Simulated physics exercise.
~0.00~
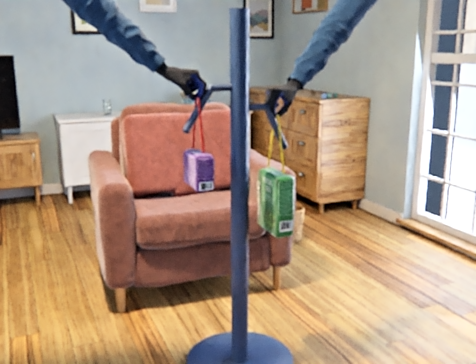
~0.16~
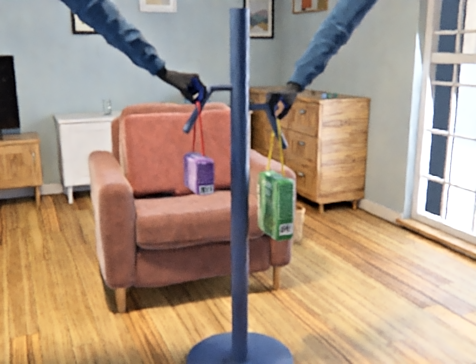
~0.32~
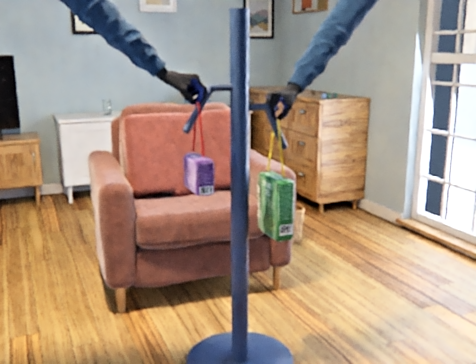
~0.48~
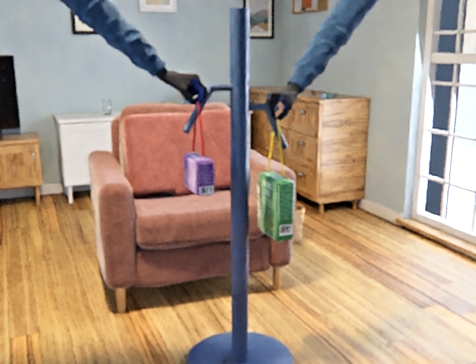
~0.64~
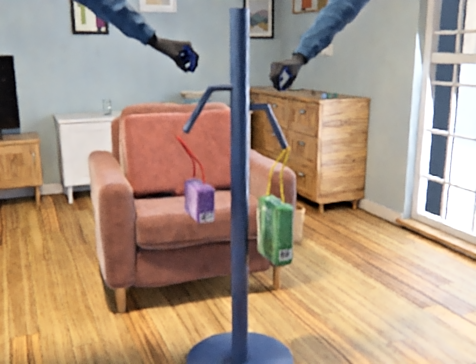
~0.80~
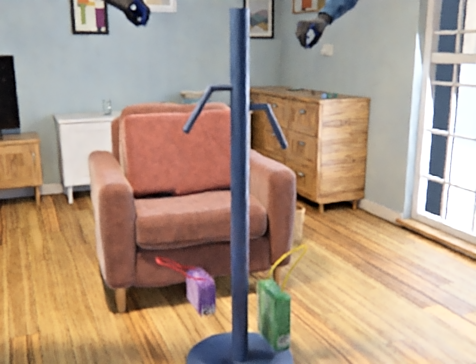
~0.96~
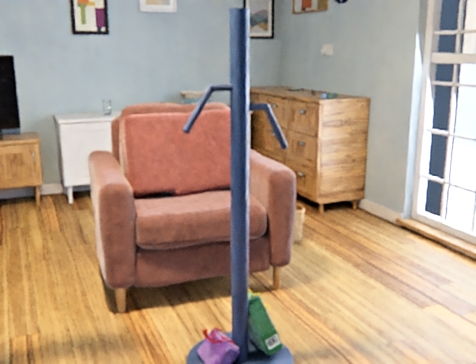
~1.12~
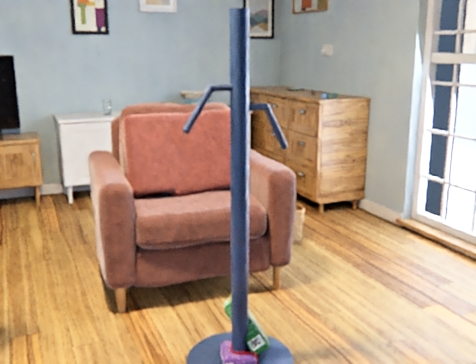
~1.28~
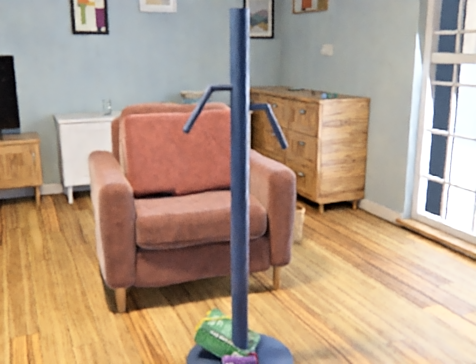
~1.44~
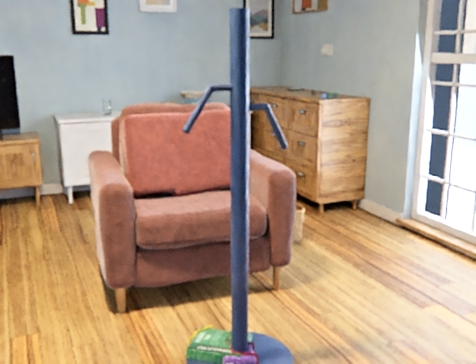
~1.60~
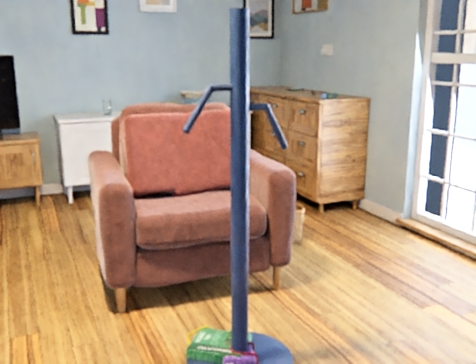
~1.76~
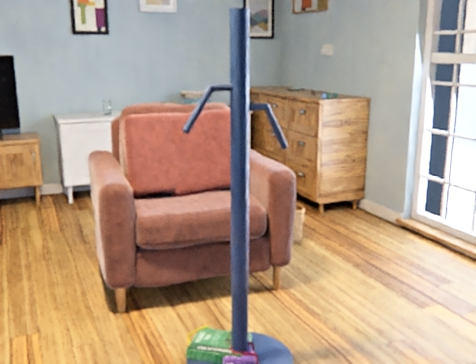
A dark blue post with two angled pegs stands on a round base in the foreground of a living room, seen from a fixed view at about standing height. Behind it are a pink armchair, wooden drawers and a window on the right. Two gloved, blue-sleeved hands hold a small purple pouch at the left peg and a larger green bag at the right. The hands let go and draw back, and both items fall straight down, neither loop staying on its peg. They tumble together around the base and end lying on their sides at the foot of the post, green on the left.
